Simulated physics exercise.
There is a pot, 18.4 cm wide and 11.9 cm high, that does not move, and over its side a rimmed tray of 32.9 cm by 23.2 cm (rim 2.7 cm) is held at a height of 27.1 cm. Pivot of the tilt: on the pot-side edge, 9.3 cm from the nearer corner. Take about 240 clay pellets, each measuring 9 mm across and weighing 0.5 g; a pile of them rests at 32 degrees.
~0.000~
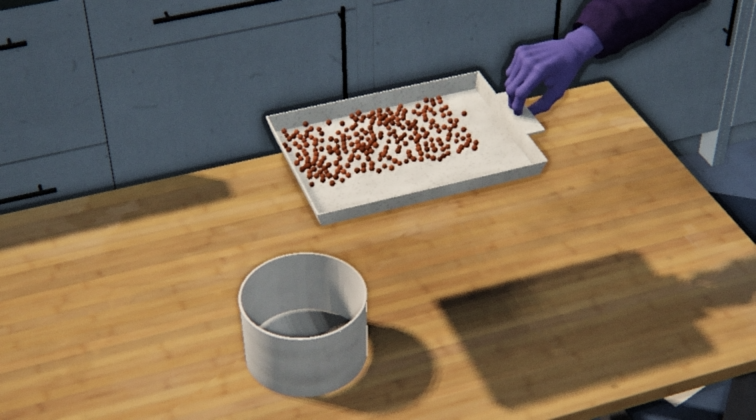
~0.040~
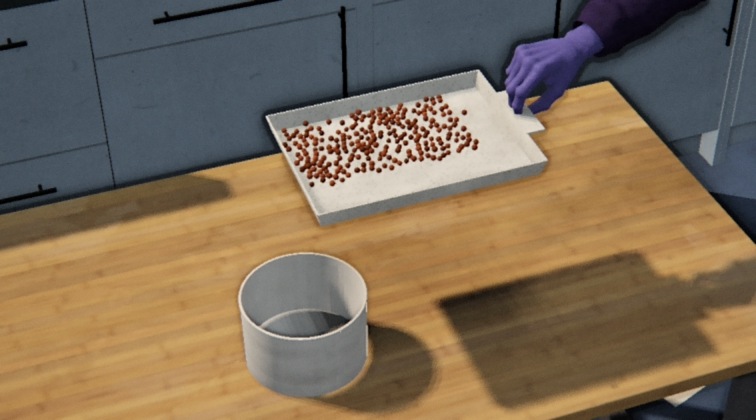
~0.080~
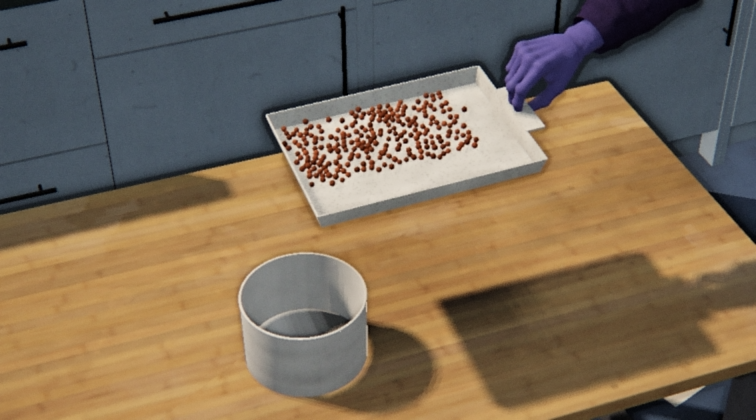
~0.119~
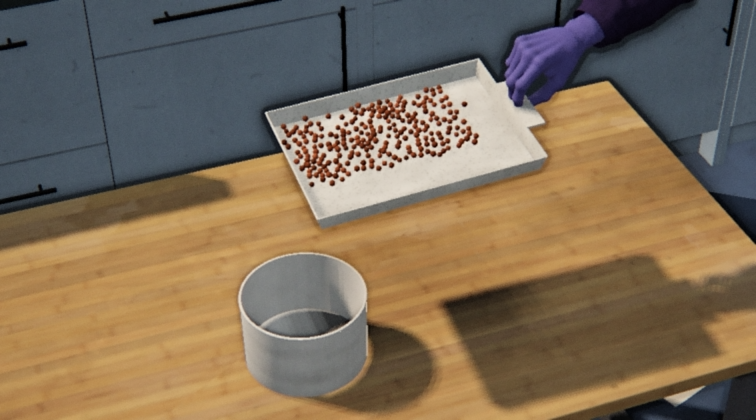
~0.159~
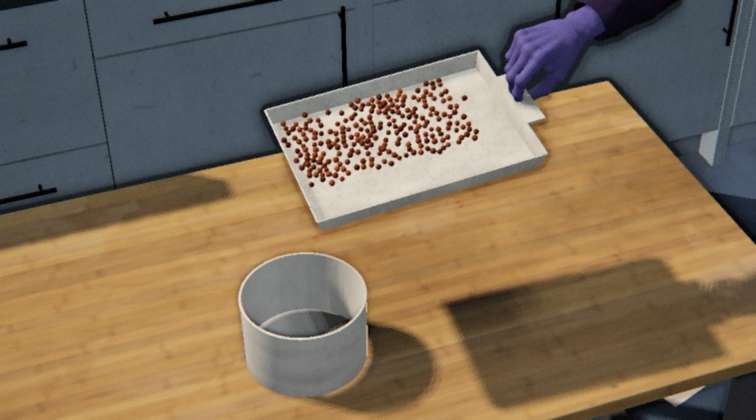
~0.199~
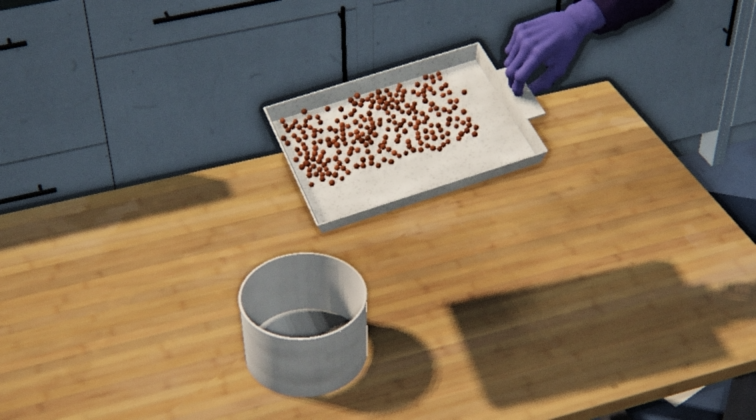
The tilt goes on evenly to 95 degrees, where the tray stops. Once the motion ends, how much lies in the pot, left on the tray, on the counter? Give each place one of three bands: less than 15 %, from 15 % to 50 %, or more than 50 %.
Pot - more than 50 %; tray - less than 15 %; counter - less than 15 %.
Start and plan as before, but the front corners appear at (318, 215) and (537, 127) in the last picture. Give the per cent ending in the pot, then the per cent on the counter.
Split: Pot = 75, counter = 25.
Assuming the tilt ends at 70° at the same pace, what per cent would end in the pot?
Roughly 20 %.
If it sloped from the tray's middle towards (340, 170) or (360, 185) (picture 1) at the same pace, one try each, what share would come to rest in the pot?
The share comes to roughly 40 in a hundred, then roughly 100 in a hundred.
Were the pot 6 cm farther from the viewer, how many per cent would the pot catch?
With that change it comes to something like 45 in a hundred.
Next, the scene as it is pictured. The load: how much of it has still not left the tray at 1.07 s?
Estimate: Near 85 in a hundred.
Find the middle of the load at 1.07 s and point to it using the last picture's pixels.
I reckon close to (342, 213).
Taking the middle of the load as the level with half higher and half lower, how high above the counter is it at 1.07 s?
Some 26 cm above the counter.
After 0.72 s, tilt 51 degrees; the tray holds 100 %, the pot 0 %.
Then, at 1.07 s, tilt 77 degrees; the tray holds 85 %, the pot 5 %.
After 1.51 s, tilt 95 degrees; the tray holds 15 %, the pot 70 %.
In the end, at 2.5 s, pot 95 %, tray 0 %, counter 5 %.
